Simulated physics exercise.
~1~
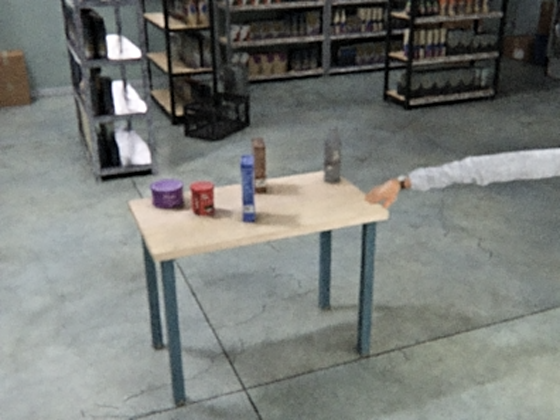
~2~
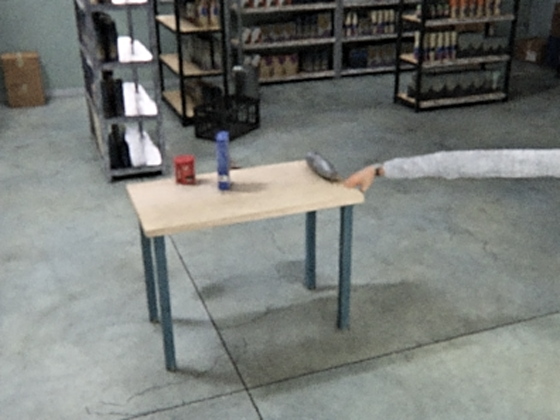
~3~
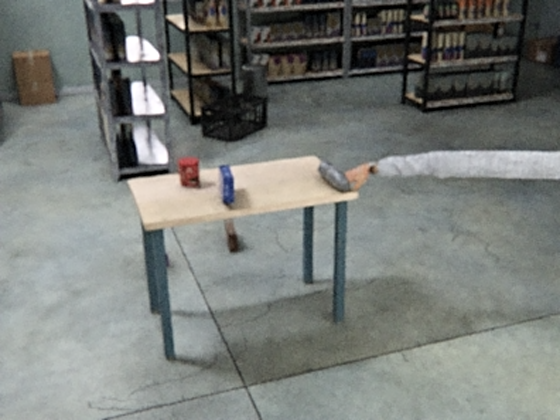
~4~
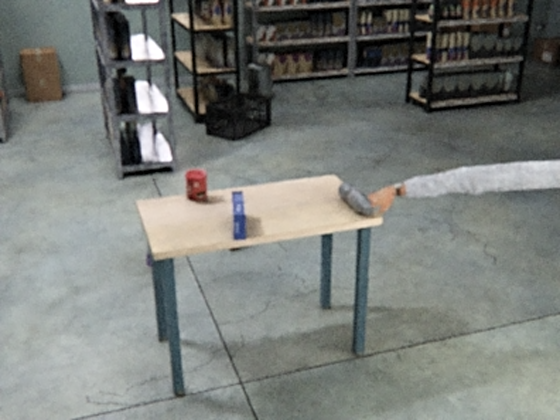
The clip shows a hand at the right edge of a small table jerking it back and forth; the purple tub and brown packet drop off, the grey bottle and then the blue packet topple and stay lying on top, and the red tin remains upright but shifted.
